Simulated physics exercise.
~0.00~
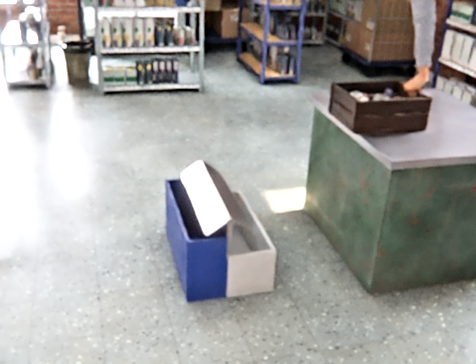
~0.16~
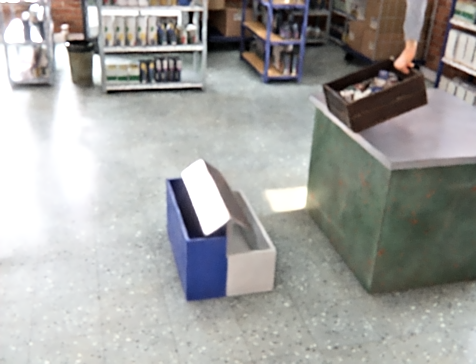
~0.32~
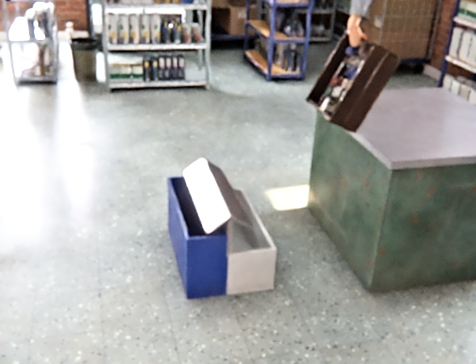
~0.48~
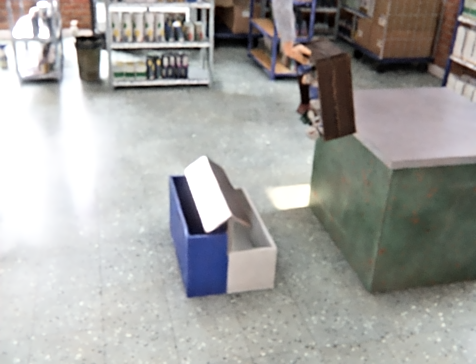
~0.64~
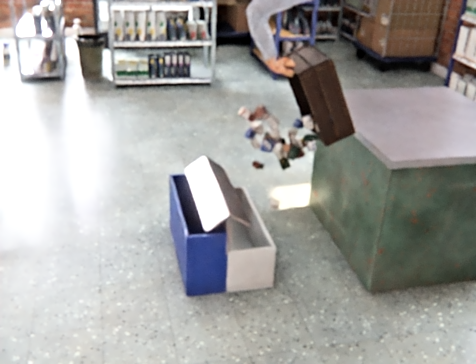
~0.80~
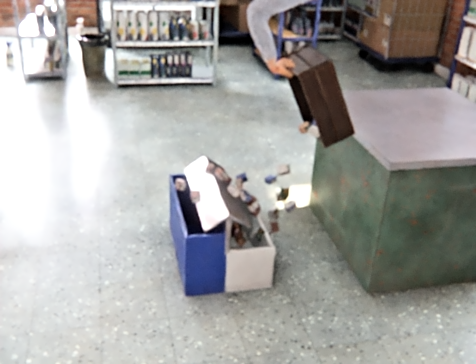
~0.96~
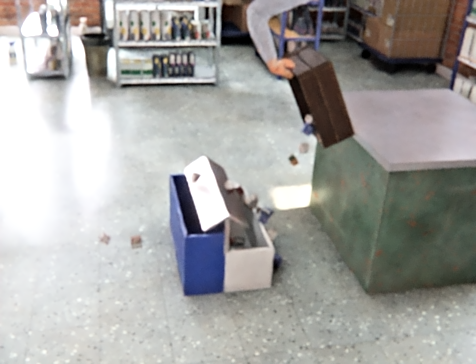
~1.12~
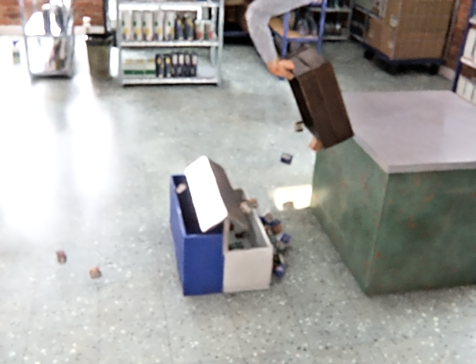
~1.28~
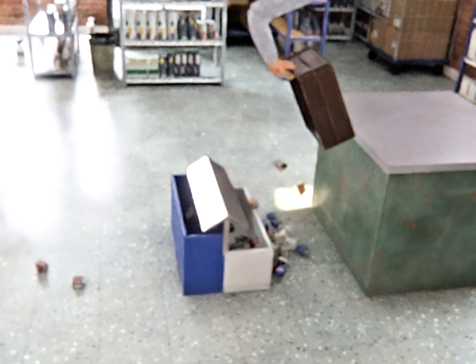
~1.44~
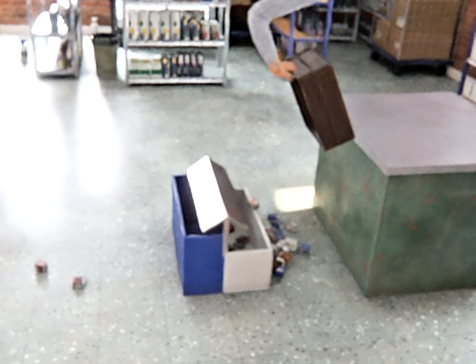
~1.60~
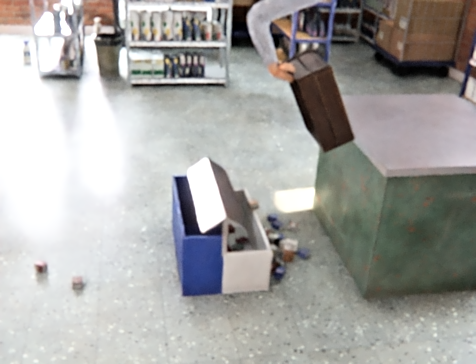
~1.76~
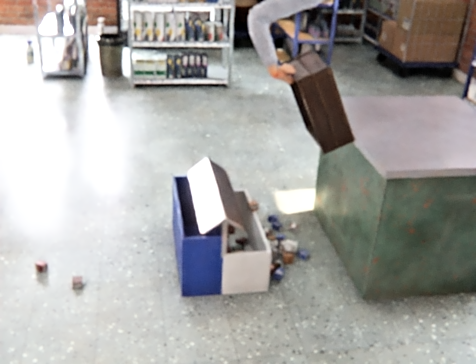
A hand tips a wooden tote, spilling small cartons into the white tote and across the floor.
